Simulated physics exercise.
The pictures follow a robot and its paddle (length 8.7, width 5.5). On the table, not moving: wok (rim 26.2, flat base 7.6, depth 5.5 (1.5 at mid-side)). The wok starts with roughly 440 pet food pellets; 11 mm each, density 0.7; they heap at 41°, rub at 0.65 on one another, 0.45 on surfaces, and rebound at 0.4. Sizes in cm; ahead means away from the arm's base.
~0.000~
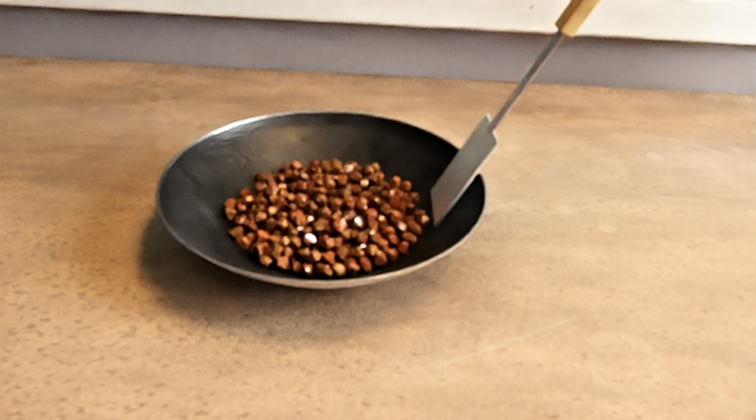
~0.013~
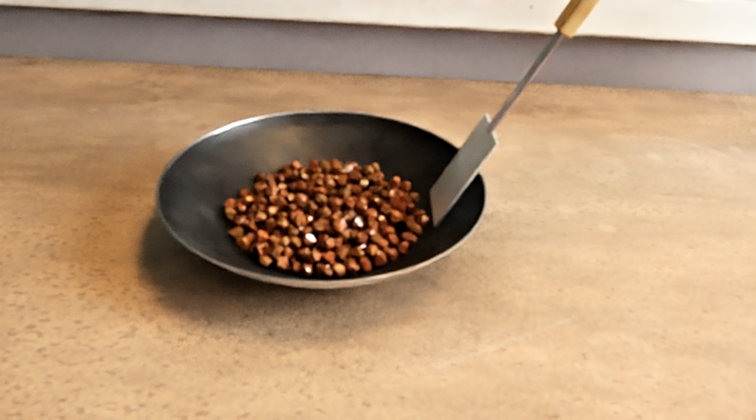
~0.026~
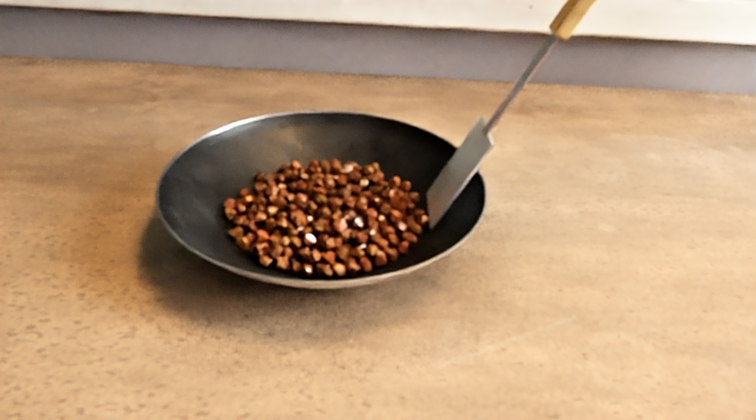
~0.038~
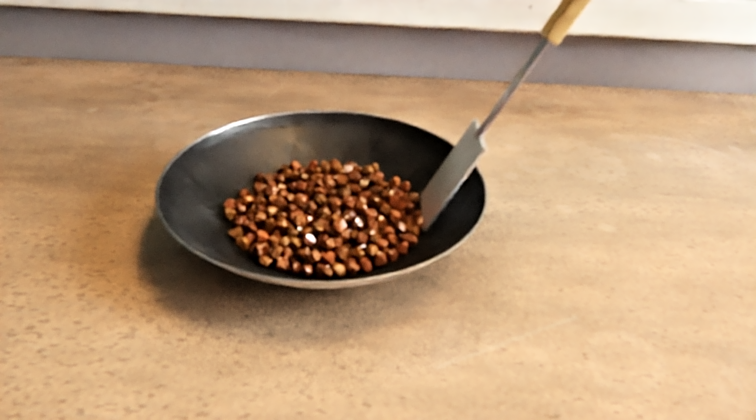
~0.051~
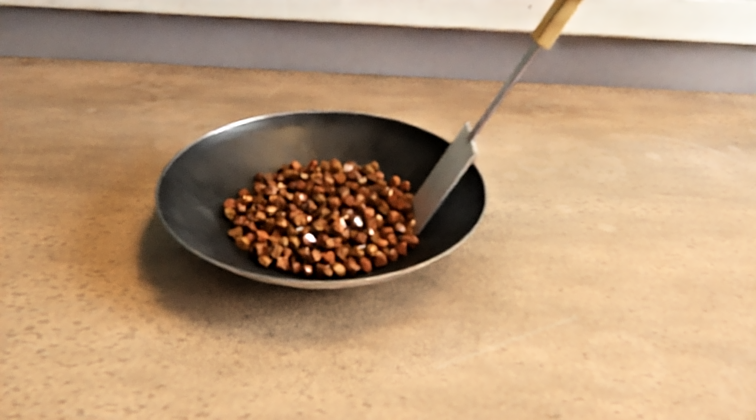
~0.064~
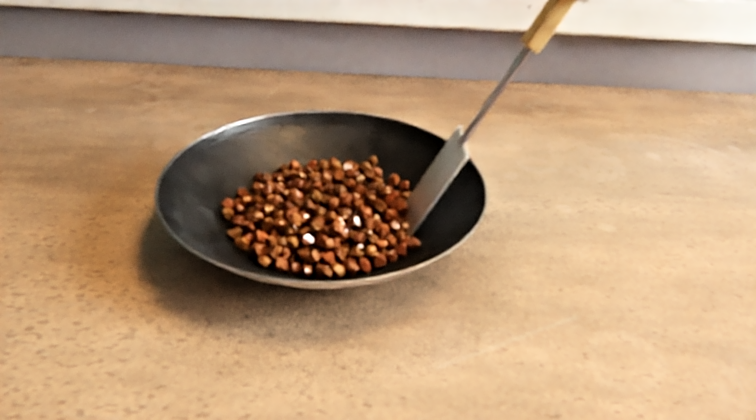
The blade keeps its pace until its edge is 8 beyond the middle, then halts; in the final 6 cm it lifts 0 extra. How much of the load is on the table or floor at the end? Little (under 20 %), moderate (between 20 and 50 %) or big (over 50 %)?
On the table or floor the share is little, under 20 %.
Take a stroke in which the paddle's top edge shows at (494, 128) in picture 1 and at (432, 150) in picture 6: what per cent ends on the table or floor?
Some 35 per cent.
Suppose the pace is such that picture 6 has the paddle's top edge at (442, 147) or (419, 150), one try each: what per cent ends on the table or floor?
Some 25 and 35 per cent.
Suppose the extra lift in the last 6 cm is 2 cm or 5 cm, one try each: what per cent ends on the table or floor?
Some 15 and 10 per cent.
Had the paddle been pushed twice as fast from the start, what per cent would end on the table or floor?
It would be near 25 per cent.
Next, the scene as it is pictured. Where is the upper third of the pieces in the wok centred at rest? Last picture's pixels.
Around (210, 174).
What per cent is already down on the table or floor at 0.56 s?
Roughly 15 per cent.
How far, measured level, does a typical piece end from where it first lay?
Some 5 cm.
By 0.18 s, sloping 64°, highest piece 5 above the table; 444 in the wok.
By 0.30 s, sloping 64°, highest piece 7 above the table; 443 in the wok, 1 on the blade or in flight.
By 0.56 s, sloping 64°, highest piece 7 above the table; 387 in the wok, 57 on the table or floor.
By 1.61 s, sloping 64°, highest piece 7 above the table; 387 in the wok, 57 on the table or floor.
Final count, 387 in the wok, 57 on the table or floor. That is 13 % on the table or floor.
